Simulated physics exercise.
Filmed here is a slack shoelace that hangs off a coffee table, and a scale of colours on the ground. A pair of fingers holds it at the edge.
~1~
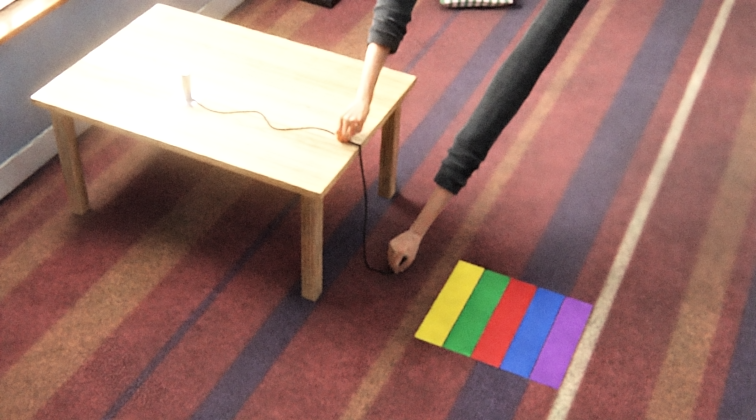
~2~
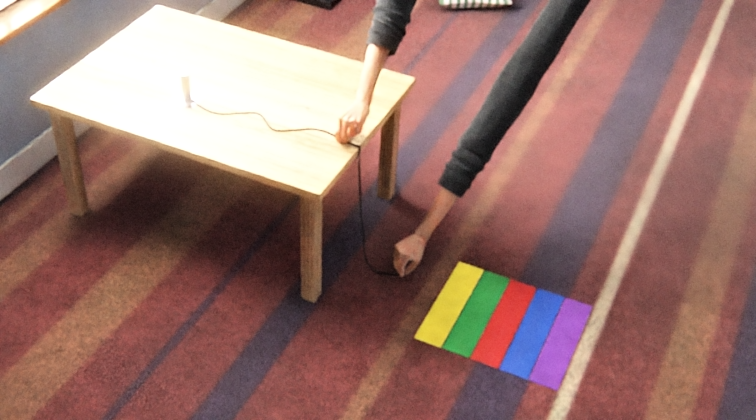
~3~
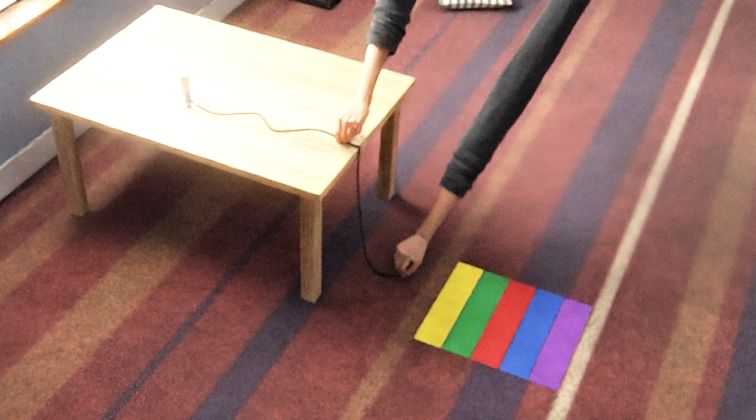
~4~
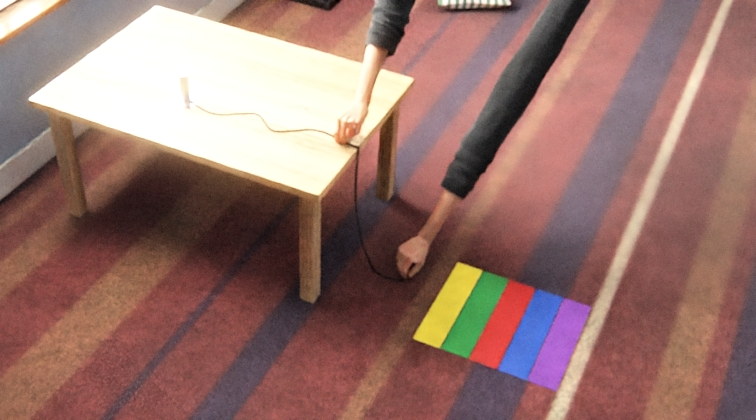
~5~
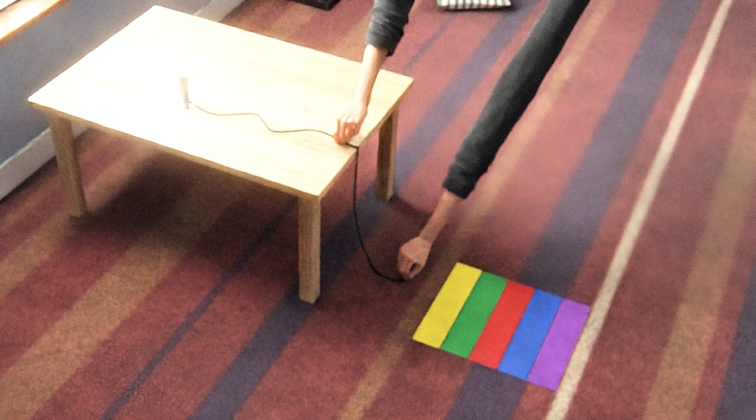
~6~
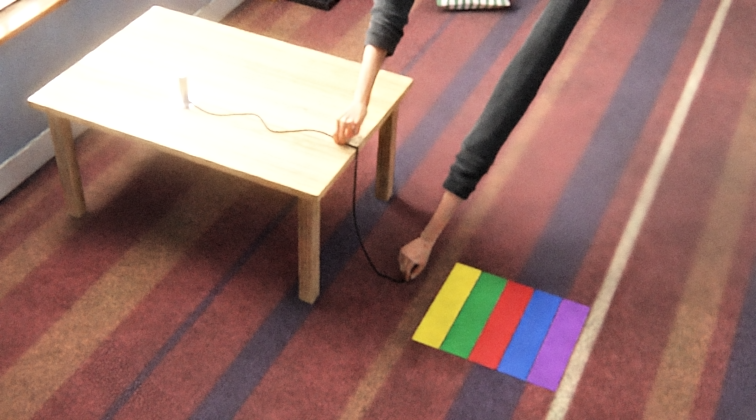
We see one hand pinching a slack dark cord at the edge of a wooden table while another holds its lower end near the floor, shifting it slightly right toward a multicoloured striped panel, then staying nearly still.
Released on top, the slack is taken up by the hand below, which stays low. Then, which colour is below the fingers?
The red one is below them.
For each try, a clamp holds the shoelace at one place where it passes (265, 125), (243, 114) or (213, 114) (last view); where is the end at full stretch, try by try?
Estimated spots in sequence: (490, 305), (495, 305), (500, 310).
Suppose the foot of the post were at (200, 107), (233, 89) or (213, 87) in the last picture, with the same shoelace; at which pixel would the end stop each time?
Results per try: (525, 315); (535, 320); (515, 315).
Early on, end near (455, 293); over yellow.
Midway, end near (485, 303); over green.
At the end of the slack, end near (502, 310); over red. It halts on the red strip.
